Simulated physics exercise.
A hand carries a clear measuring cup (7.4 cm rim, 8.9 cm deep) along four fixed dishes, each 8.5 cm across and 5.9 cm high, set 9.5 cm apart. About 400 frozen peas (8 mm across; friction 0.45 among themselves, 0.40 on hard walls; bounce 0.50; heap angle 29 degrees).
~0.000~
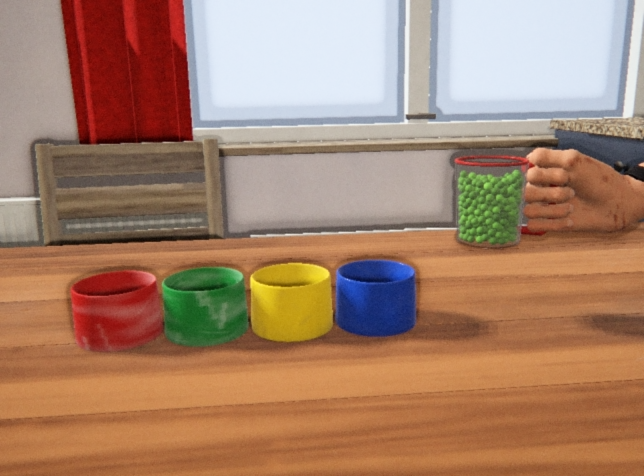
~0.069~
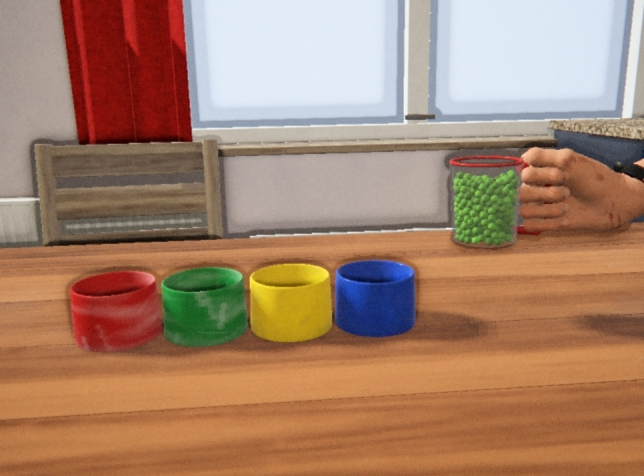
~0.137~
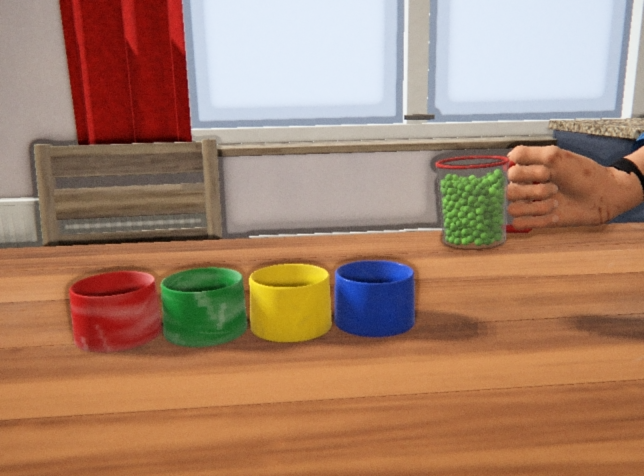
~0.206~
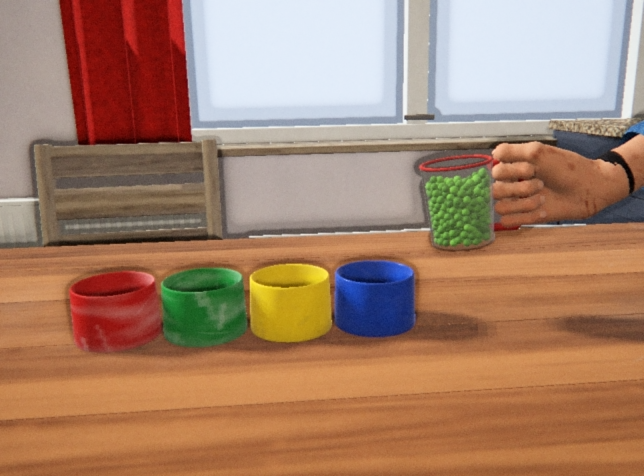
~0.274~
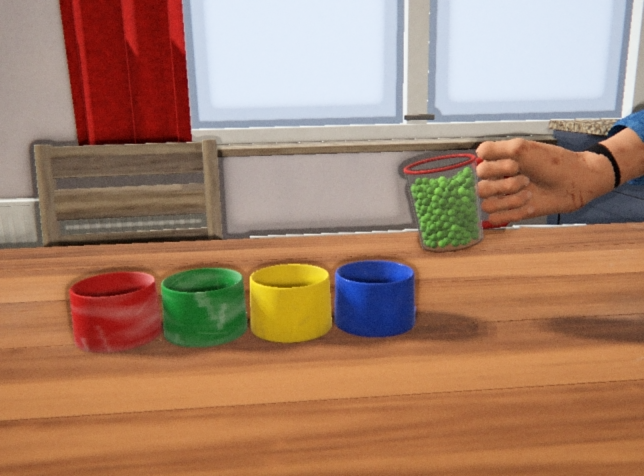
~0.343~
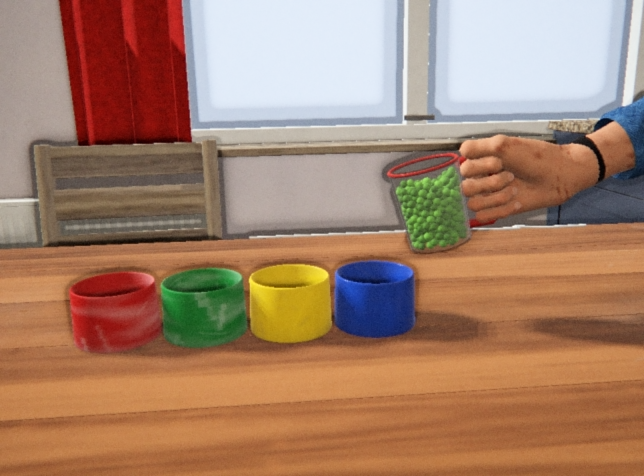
The footage shows a hand holding a clear measuring cup of green peas above a wooden table, moving it a short way left and gradually tilting it leftward, while red, green, yellow and blue dishes stay still in a row.
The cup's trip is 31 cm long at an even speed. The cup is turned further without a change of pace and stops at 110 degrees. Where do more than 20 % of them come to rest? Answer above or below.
Red dish: Above; blue dish: Below; green dish: Below; yellow dish: Below; on the counter: Above.
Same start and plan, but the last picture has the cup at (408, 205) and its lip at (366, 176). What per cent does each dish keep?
Red 50, blue 0, green 10, yellow 0.
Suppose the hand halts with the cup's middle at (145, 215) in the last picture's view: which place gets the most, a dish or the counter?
The winner: Red.
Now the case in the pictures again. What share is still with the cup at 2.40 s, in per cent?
About 25 per cent.
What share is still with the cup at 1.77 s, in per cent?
Roughly 90 per cent.
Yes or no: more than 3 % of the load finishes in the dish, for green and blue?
Green yes; blue no.
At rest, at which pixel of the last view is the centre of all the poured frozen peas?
At about (133, 327).
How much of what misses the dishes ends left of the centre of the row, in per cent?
About 100 per cent.
After 1.20 s, tilt 59 degrees; cup holds 100 %.
After 1.77 s, tilt 88 degrees; cup holds 90 %, red 10 %.
After 2.40 s, tilt 110 degrees; cup holds 25 %, red 45 %, green 10 %.
At rest (3.4 s), red 55 %, blue 0 %, green 10 %, yellow 0 %, counter 30 %.
